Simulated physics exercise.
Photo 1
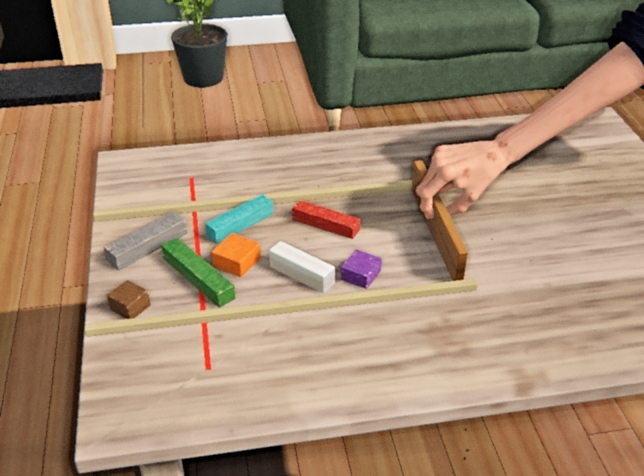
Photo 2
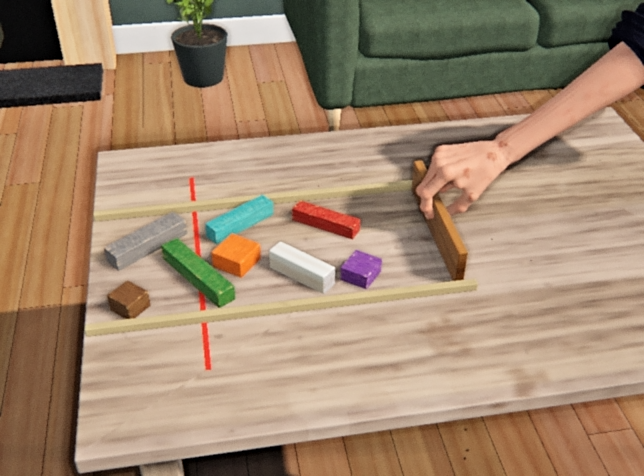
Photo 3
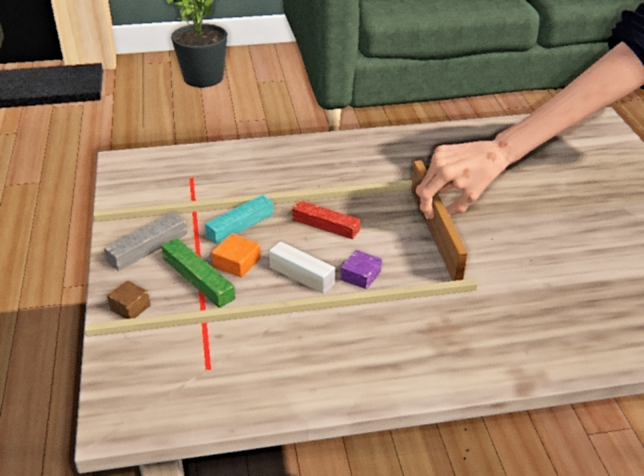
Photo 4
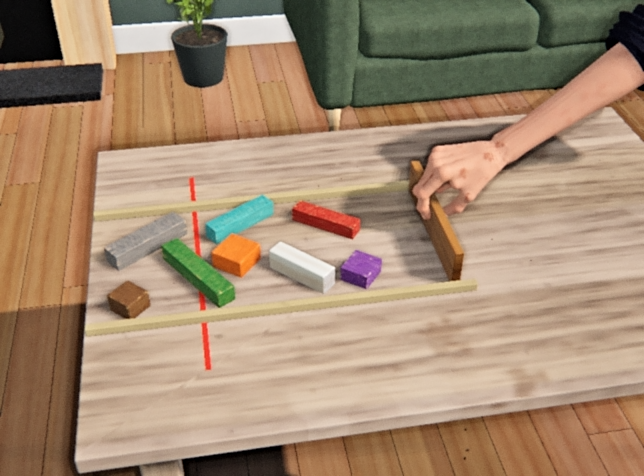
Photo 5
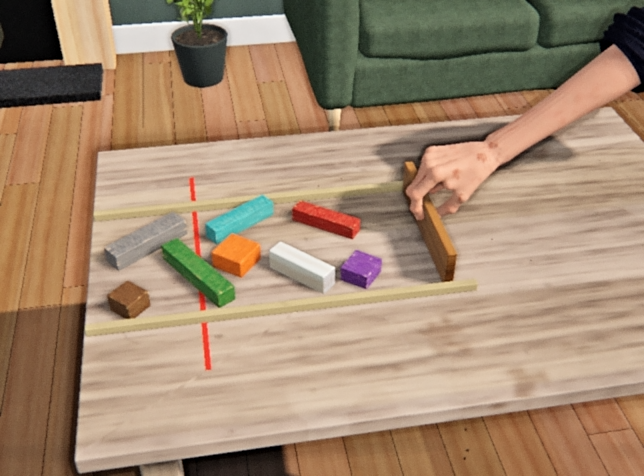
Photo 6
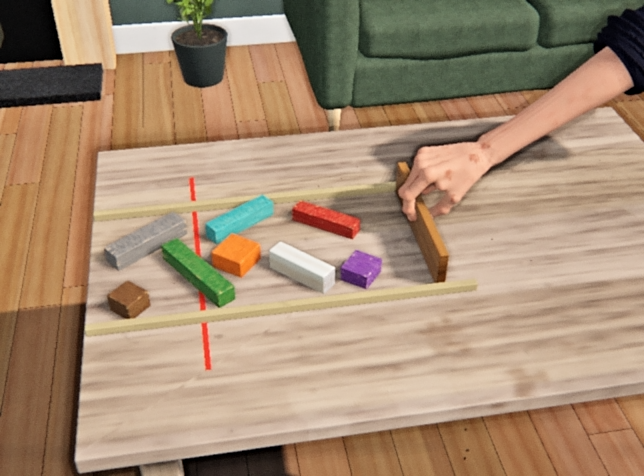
A hand holding an upright wooden board stays nearly still, then slides it slightly left between two pale strips on a table, while the eight colored blocks and bars scattered around a red line remain unmoved.
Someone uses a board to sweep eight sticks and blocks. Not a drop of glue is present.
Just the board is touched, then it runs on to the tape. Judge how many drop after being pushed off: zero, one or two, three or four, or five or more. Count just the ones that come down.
Number dropping: Zero.
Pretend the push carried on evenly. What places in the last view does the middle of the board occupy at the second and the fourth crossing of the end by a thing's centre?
It sits near (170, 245), and then near (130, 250).
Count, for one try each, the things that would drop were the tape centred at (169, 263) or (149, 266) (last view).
In order, 1 and 3.
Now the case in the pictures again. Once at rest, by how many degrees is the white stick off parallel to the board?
It comes to around 0 degrees.
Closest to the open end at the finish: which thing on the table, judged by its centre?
The brown block finishes closest.
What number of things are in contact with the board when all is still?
Total: 2.
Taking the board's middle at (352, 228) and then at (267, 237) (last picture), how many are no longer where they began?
Tally at point one: 3; at point two: 6.
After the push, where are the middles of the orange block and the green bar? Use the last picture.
The orange block comes to rest close to (154, 255), while the green bar rests close to (129, 281).
Early on, none off yet; brown block at rest near (129, 300); grey bar at rest near (147, 240); green bar at rest near (197, 272).
Finally, the number that fall off is zero.
